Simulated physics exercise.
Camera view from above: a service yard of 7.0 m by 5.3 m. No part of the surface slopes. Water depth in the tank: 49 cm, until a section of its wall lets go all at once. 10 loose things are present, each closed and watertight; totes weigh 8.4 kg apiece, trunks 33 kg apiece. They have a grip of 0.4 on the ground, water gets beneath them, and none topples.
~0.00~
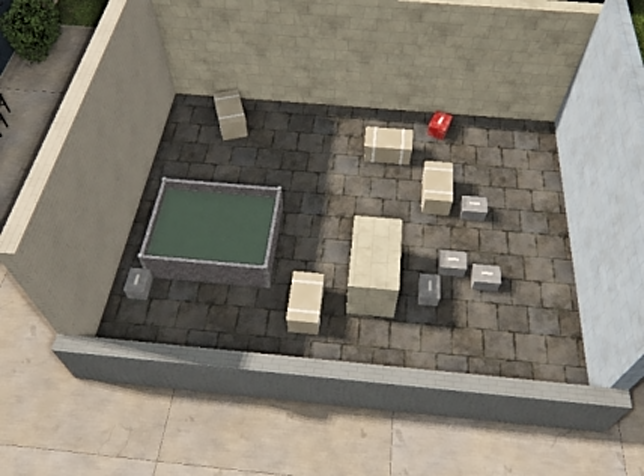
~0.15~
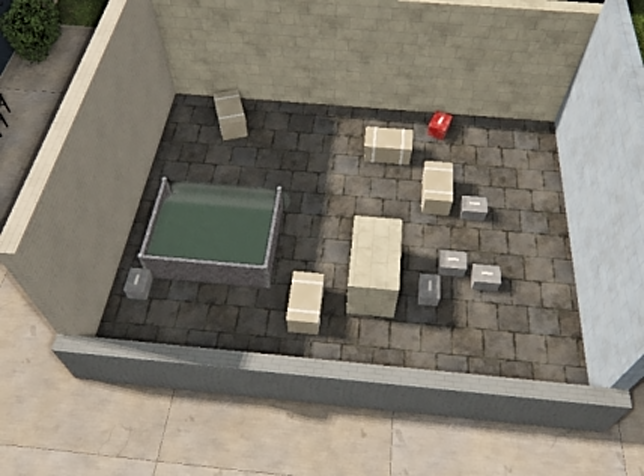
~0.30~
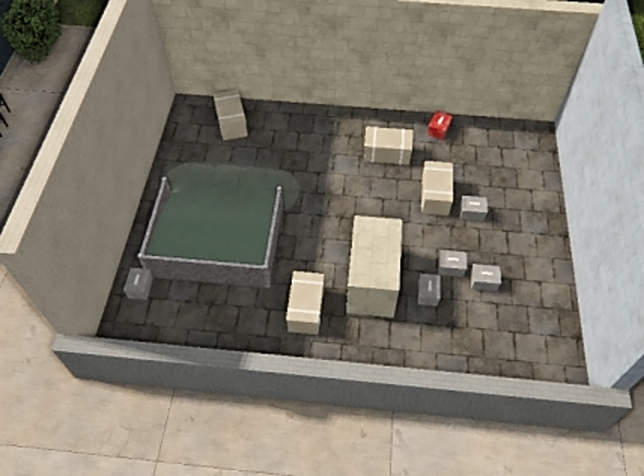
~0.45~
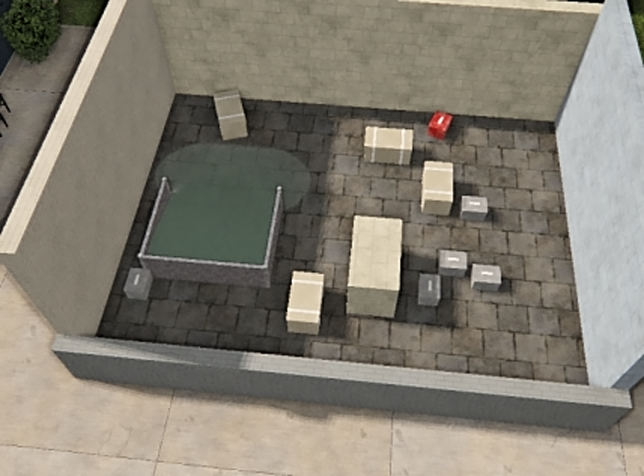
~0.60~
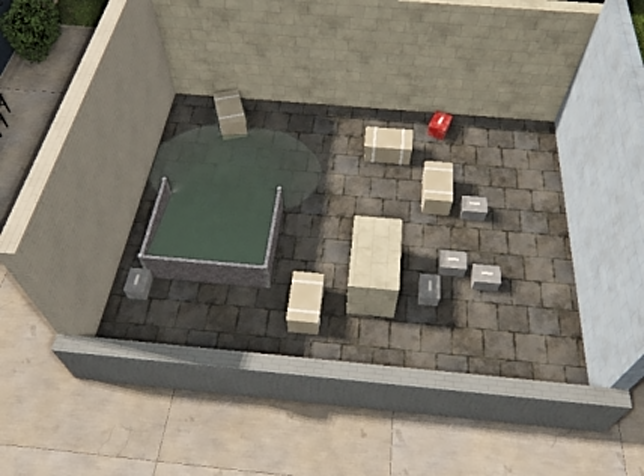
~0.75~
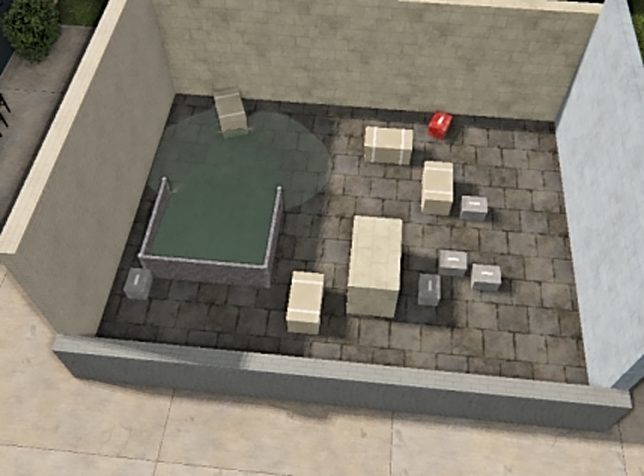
Walled paved yard with scattered crates, greenish water spreading from the open far side of a tank, the boxes staying still.
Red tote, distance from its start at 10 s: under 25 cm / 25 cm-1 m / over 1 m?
It is swept a long way.
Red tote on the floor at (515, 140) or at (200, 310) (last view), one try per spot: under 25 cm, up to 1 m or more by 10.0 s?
Well, it gets swept off on the first try and scarcely moves on the second.
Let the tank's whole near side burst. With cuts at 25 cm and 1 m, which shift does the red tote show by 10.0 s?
The red tote remains in place.
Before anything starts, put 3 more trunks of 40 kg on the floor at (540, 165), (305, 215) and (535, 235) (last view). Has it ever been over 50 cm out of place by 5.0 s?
First inside the limit, then inside the limit, then inside the limit.
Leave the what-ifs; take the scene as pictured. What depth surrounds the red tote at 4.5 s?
Close to 6 centimetres.
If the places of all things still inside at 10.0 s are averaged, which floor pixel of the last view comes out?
(401, 245).
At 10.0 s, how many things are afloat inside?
Count: 0.
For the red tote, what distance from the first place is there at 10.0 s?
About 350 cm.
After 2.0 s the red tote is near (441, 121), 0.0 m from its start, aground; 1 afloat.
After 4.5 s the red tote is near (540, 161), 1.8 m from its start, aground; 0 afloat.
After 7.0 s the red tote is near (533, 239), 2.8 m from its start, aground; 0 afloat.
After 10.0 s the red tote is near (543, 266), 3.3 m from its start, aground; 0 afloat.
